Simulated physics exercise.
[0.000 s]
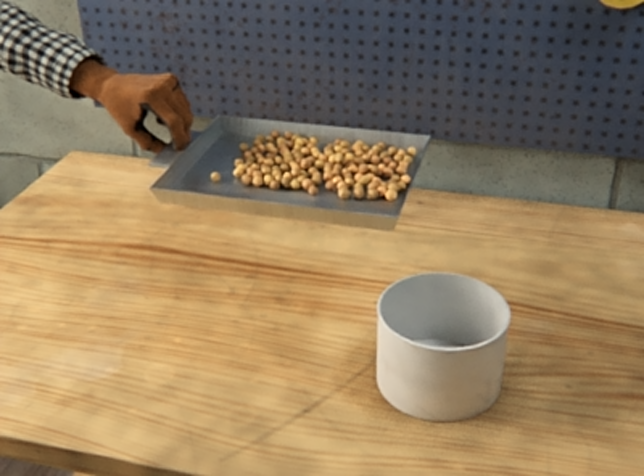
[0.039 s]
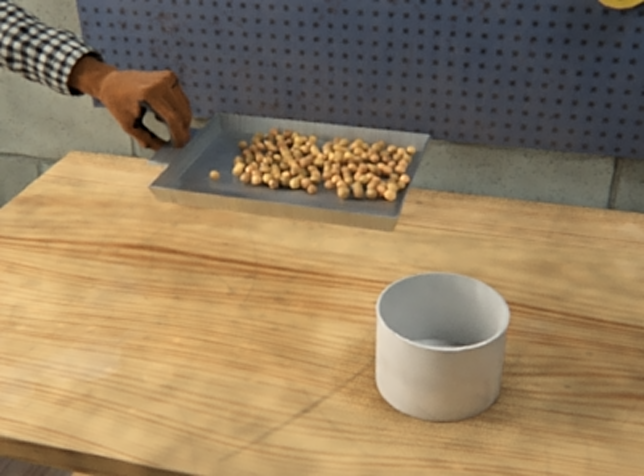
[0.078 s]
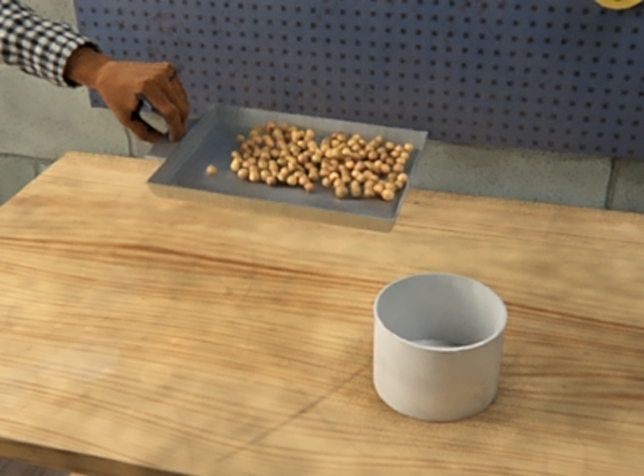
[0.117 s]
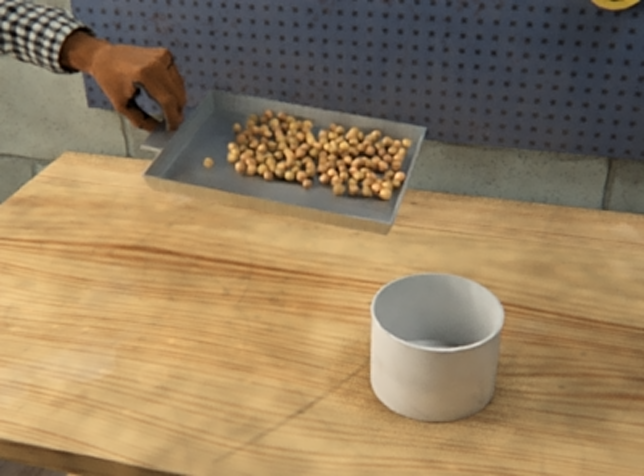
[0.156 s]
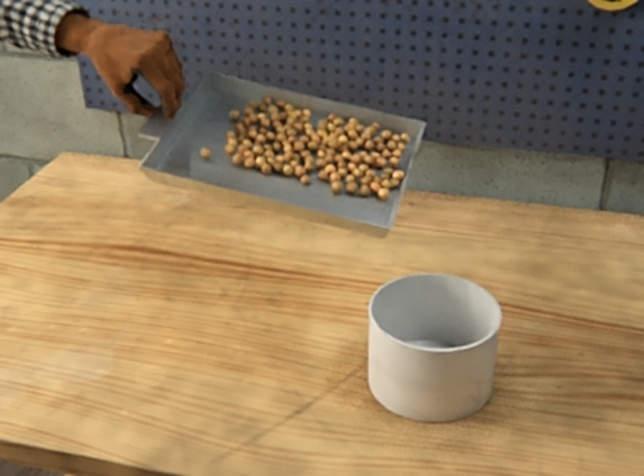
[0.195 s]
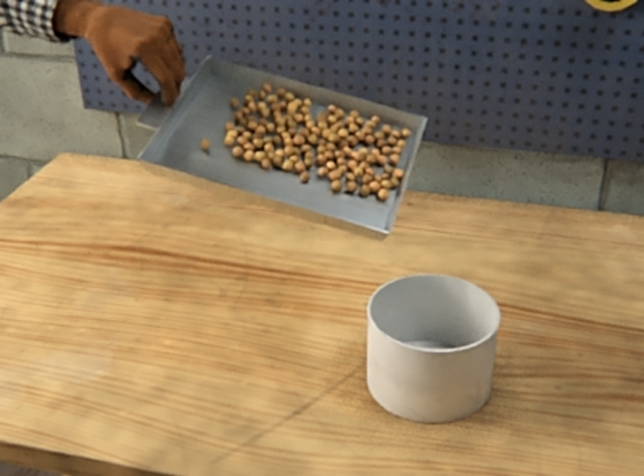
A gloved-looking brown hand raising the left end of a grey metal tray of round wooden beads, steepening it rightward beside a white pot.
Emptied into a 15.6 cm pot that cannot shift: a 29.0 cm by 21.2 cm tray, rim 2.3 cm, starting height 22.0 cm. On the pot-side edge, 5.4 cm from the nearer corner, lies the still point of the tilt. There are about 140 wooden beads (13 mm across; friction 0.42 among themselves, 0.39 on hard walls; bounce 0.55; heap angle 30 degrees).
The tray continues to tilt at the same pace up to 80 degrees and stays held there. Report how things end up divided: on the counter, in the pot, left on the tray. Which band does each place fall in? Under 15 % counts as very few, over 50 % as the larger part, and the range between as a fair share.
Counter: A fair share. Pot: The larger part. Tray: Very few.
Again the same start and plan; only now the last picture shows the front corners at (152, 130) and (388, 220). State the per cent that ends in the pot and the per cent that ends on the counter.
Pot 80 % / counter 20 %.
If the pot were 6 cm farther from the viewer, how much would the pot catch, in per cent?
I'd say some 5 per cent would end up there.
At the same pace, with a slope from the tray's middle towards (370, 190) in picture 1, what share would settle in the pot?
That comes to around 70 per cent.
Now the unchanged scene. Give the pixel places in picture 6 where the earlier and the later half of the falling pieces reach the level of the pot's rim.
Roughly (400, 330) to begin with, later roughly (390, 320).
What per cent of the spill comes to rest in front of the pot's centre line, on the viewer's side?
I'd put it at around 100 per cent.
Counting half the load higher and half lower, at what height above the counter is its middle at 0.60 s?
Median height: Approx. 24 cm.
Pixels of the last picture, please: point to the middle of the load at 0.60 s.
Approximately (371, 212) in the last picture.
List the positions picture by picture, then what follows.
Tray tilt 0 degrees, front corners at (157, 186) and (393, 213); middle of the pieces at (320, 164); pot at (443, 308), in the first frame.
Tray tilt 1 degrees, front corners at (156, 184) and (392, 214); middle of the pieces at (319, 163), in the second frame.
Tray tilt 3 degrees, front corners at (153, 180) and (390, 216), lowest corner right front; middle of the pieces at (317, 159), in the third frame.
Tray tilt 7 degrees, front corners at (150, 173) and (388, 219), lowest corner right front; middle of the pieces at (314, 153), in the fourth frame.
Tray tilt 12 degrees, front corners at (148, 164) and (386, 223), lowest corner right front; middle of the pieces at (313, 146), in the fifth frame.
Tray tilt 17 degrees, front corners at (146, 157) and (385, 227), lowest corner right front; middle of the pieces at (313, 139); pot at (433, 310). The tray's pace is about 130 degrees a second, in the sixth frame.
Then, at 0.44 s, tilt 49 degrees; the tray holds 100 %, the pot 0 %.
After 0.60 s, tilt 70 degrees; the tray holds 90 %, the pot 0 %.
After 0.89 s, tilt 80 degrees; the tray holds 15 %, the pot 50 %.
At rest (2.1 s), counter 30 %, pot 70 %, tray 0 %.
